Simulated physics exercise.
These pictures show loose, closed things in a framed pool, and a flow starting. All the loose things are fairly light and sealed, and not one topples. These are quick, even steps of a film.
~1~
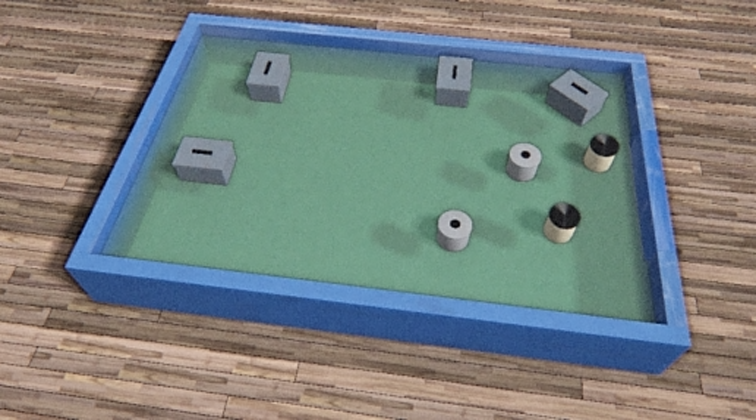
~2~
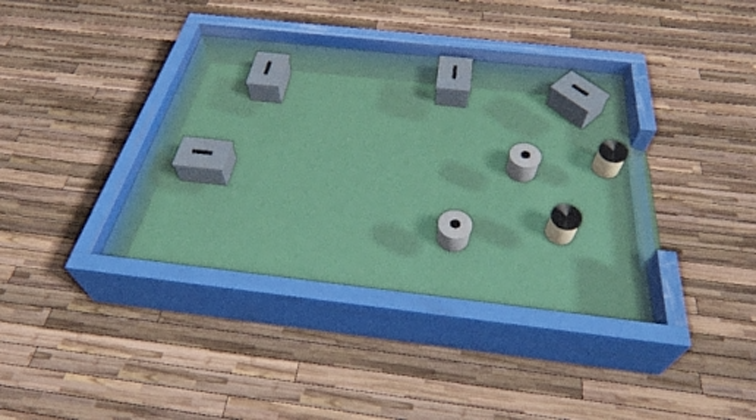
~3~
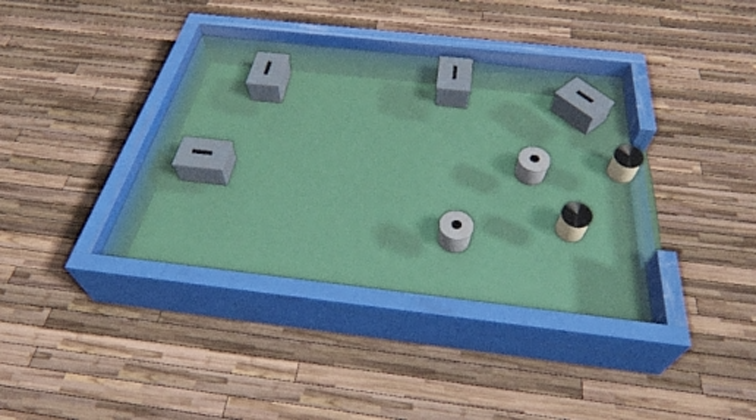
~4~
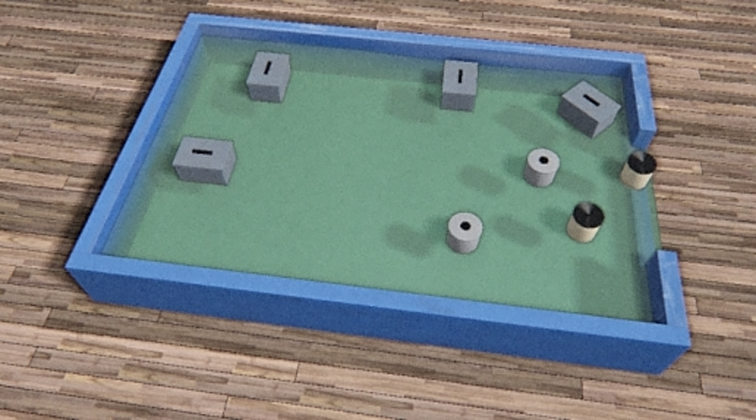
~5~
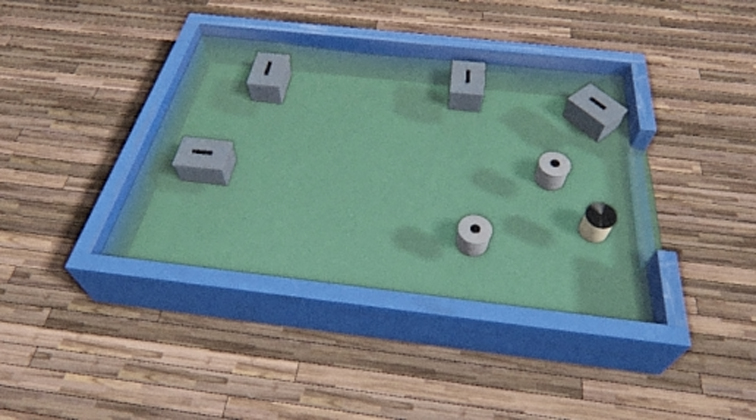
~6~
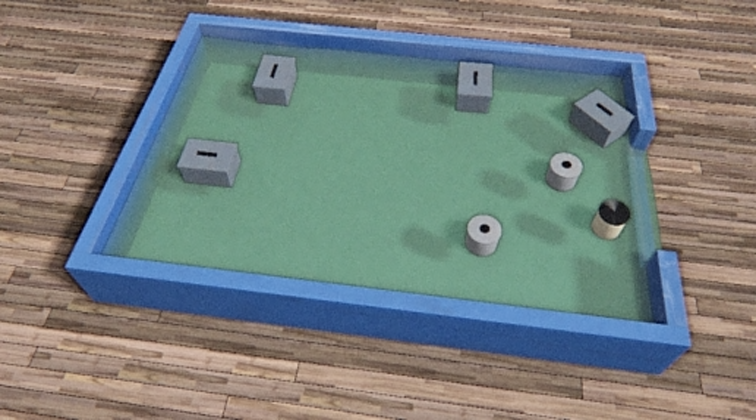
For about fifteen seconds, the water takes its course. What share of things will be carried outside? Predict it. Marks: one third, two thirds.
The portion is going to be a third to two thirds.
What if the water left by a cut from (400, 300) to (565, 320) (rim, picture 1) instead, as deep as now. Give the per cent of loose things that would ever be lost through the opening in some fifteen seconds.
Roughly 20 per cent.
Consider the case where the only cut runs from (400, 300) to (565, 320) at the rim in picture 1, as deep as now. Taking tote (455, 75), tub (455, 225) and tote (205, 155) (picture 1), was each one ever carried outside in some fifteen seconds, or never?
Same order as asked: Never leaves, exits, never leaves.
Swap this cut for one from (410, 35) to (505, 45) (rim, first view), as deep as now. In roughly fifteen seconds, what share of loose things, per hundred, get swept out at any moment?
Estimate: Near 20 %.
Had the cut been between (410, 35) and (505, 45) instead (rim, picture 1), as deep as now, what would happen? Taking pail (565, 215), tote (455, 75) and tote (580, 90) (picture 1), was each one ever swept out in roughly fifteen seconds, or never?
Okay, one after another: Never departs, then departs, then departs.
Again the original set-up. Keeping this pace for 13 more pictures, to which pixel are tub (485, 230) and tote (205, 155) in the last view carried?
First near (573, 232), second near (232, 164).
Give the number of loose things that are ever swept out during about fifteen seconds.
The total here is 4.
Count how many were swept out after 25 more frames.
That comes to 4.
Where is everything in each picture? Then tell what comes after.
The first picture shows a pail at (565, 215) floats; a tub at (525, 155), afloat; 0 of 8 have shifted.
The second picture shows a pail at (567, 216), afloat; a tub at (525, 155) floats; 1 of 8 have shifted.
The third picture shows a pail at (577, 214) floats, close to its start; a tub at (534, 159) floats, close to its start; 4 of 8 have shifted.
The fourth picture shows a pail at (589, 215) floats, close to its start; a tub at (544, 161) floats, close to its start; 5 of 8 have shifted.
The fifth picture shows a pail at (601, 215), afloat, close to its start; a tub at (555, 164) floats, close to its start; 6 of 8 have shifted.
The sixth picture shows a pail at (615, 212) floats, a stride from its start; a tub at (566, 165) floats, close to its start; 6 of 8 have shifted.
A moment on, 2 of 8 are out; 6 afloat.
Next, 4 of 8 are out; 4 afloat.
Later, 4 of 8 are out; 4 afloat.
In the end, 4 of 8 are out; 4 afloat.
